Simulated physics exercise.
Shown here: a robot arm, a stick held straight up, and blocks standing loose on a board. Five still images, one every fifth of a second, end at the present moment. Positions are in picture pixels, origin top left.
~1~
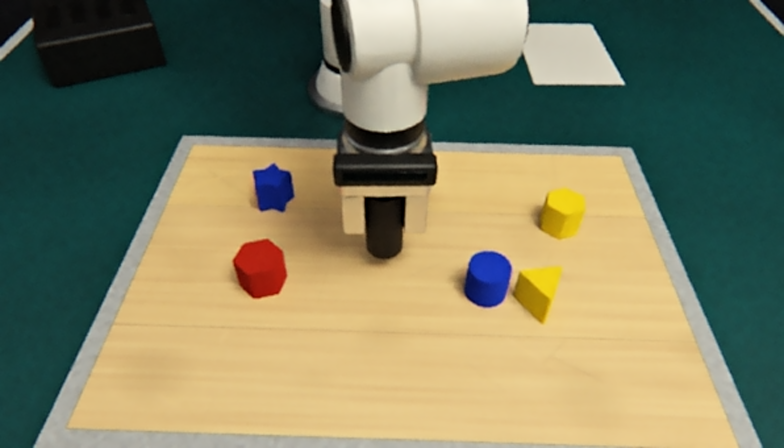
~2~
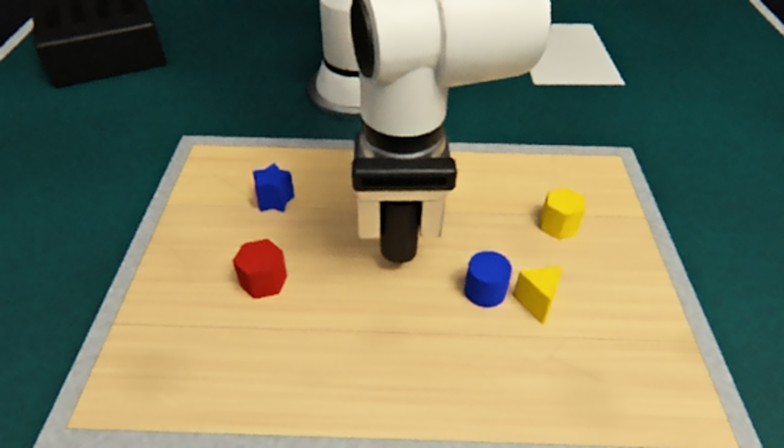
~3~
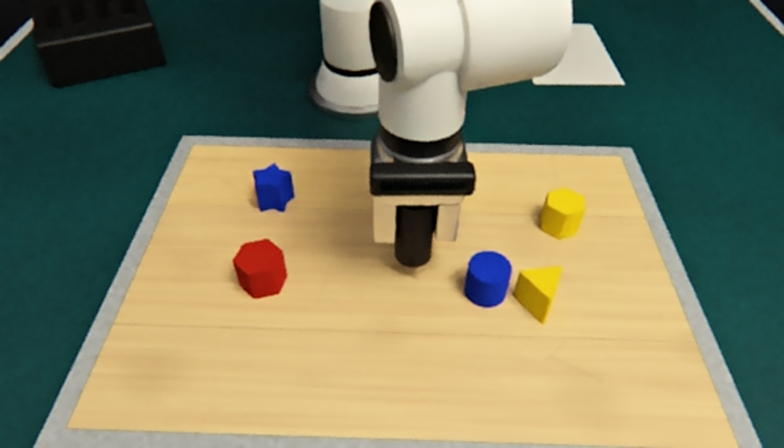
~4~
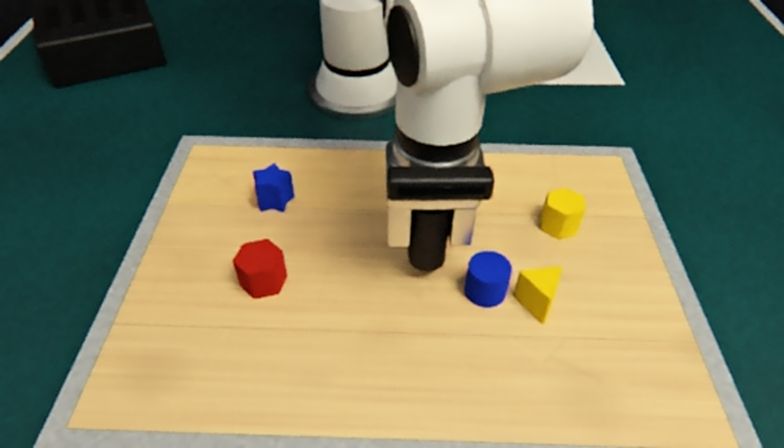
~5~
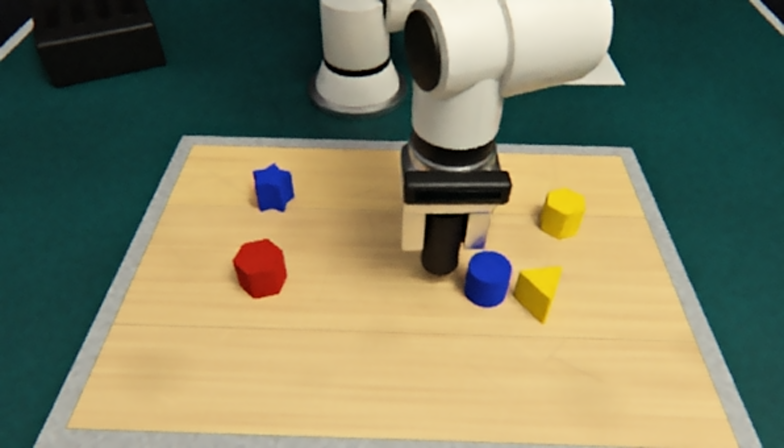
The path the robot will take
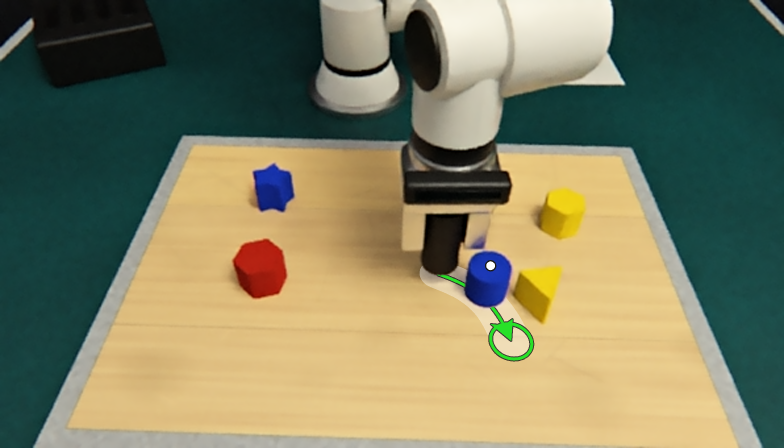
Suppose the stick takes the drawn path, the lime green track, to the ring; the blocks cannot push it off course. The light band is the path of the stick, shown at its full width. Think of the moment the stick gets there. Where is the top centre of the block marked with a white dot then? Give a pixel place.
Expect it around (546, 285).
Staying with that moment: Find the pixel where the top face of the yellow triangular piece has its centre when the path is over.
Its top centre is at about (585, 283).
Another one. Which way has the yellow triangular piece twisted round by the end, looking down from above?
It twists clockwise.
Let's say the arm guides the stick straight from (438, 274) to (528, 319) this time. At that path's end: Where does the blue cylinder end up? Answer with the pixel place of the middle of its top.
I predict (574, 283).
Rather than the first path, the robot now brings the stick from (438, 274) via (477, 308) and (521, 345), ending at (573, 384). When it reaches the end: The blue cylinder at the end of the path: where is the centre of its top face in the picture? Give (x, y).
At roughly (532, 278).
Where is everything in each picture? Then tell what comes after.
Stick tip (384, 246); block tops, blue cylinder (491, 266); yellow triangular piece (545, 278), in the first frame.
Stick (399, 250); blocks unchanged, in the second frame.
Stick (413, 254); blocks unchanged, in the third frame.
Stick (427, 258); blocks unchanged, in the fourth frame.
Stick (440, 261); blue cylinder (491, 266); yellow triangular piece (545, 278), in the fifth frame.
Path on the board, from (438, 274) via (469, 288) and (495, 311), ending at (511, 341); the dot is on the blue cylinder.
What follows on the original path. One third of the way, stick (472, 276); blue cylinder (516, 274); yellow triangular piece (562, 282).
Two thirds of the way, stick (499, 300); blue cylinder (543, 283); yellow triangular piece (581, 283), turned 45° clockwise.
At the end, stick (515, 329); blue cylinder (546, 285); yellow triangular piece (585, 283), turned 45° clockwise.
